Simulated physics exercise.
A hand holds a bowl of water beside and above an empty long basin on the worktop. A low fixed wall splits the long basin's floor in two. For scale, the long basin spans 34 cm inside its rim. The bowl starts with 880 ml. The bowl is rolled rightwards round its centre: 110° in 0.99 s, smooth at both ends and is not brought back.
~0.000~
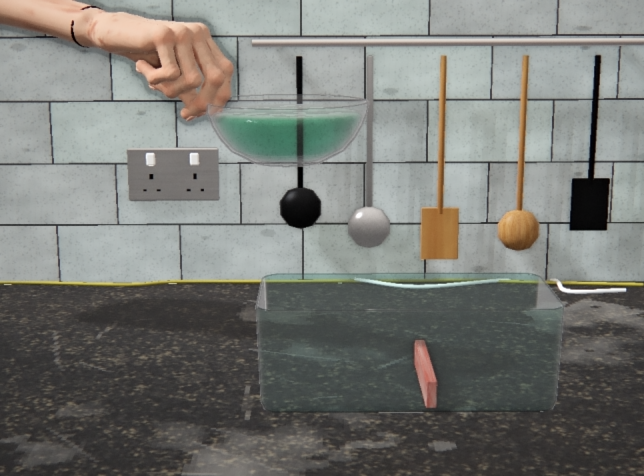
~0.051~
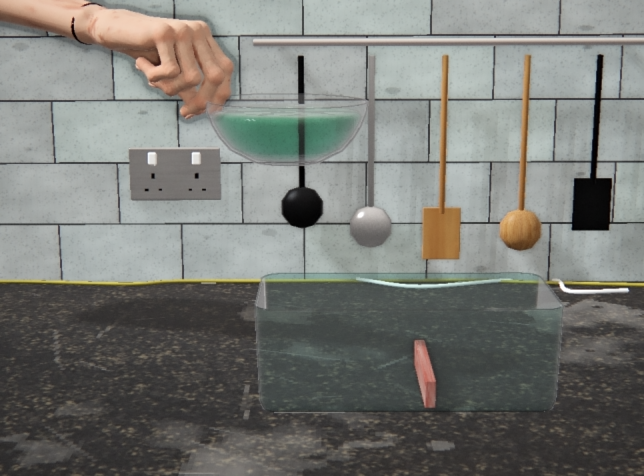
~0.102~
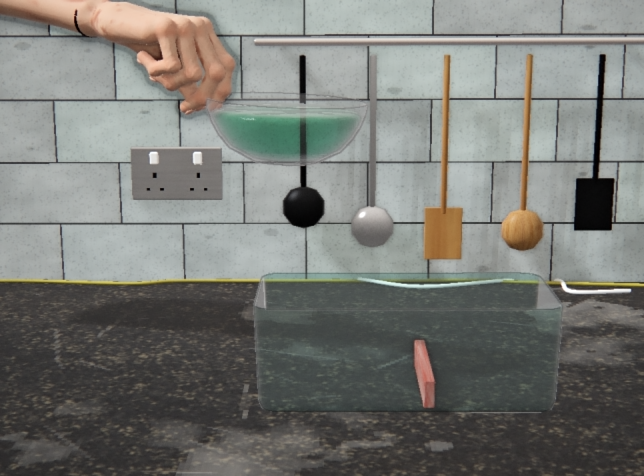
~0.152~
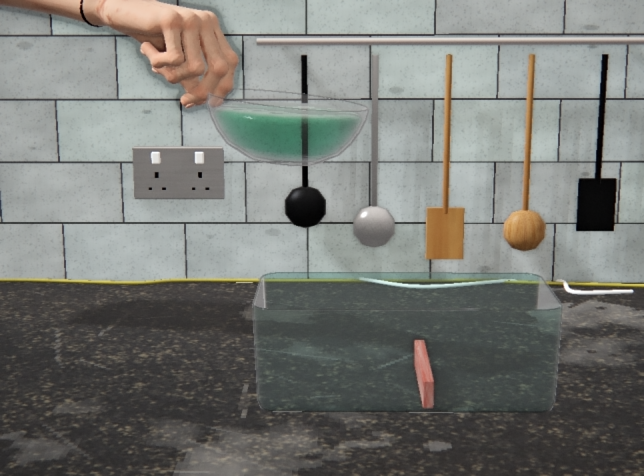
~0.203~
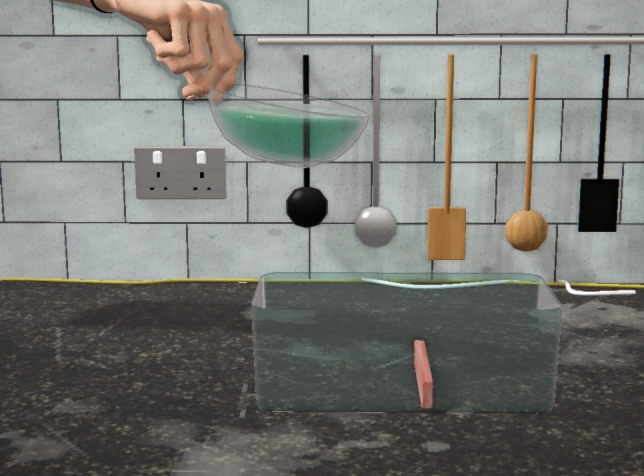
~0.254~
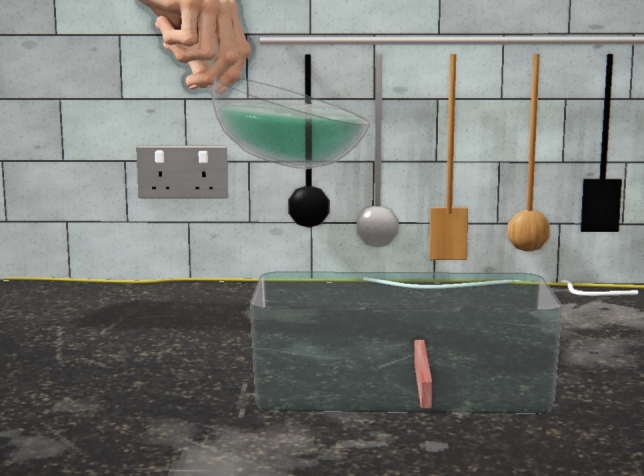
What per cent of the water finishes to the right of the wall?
The far part has some 52 per cent.
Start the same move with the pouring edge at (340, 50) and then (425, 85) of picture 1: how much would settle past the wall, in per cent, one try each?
First 40, then 65 per cent.
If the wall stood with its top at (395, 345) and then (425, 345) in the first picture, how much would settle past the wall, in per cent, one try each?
First 75, then 50 per cent.
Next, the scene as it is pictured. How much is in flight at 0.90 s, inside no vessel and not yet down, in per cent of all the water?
Near 3 in a hundred.
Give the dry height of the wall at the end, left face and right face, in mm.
Left about 18 mm, right about 10 mm.
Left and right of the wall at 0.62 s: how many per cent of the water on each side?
Some 5 per cent left and 26 right.
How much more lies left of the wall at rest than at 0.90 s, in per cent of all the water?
Near 1 in a hundred.
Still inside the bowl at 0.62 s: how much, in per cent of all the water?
Some 18 per cent.
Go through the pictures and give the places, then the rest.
In the first picture, tilt 0°; pouring edge (368, 103); surface from (212, 113) to (363, 112); the long basin's rim runs from (260, 293) to (551, 292); the wall's top is at (425, 361).
In the second picture, tilt 1°; pouring edge (367, 103); surface from (211, 112) to (363, 112).
In the third picture, tilt 3°; pouring edge (367, 106); surface from (212, 109) to (363, 113).
In the fourth picture, tilt 6°; pouring edge (368, 110); surface from (213, 107) to (364, 115).
In the fifth picture, tilt 11°; pouring edge (369, 117); surface from (215, 106) to (365, 116).
In the sixth picture, tilt 17°; pouring edge (369, 125); surface from (219, 106) to (365, 118); 1 per cent is over the edge.
By 0.62 s the tilt is 77° and 18 per cent is still to pour, 5 is left of the wall and 26 right of it.
By 0.90 s the tilt is 108° and 0 per cent is still to pour, 45 is left of the wall and 51 right of it.
By 1.18 s the tilt is 110° and 0 per cent is still to pour, 46 is left of the wall and 52 right of it.
By 1.49 s the tilt is 110° and 0 per cent is still to pour, 46 is left of the wall and 52 right of it.
At rest 46 per cent lies left of the wall, 52 right of it and 2 outside.
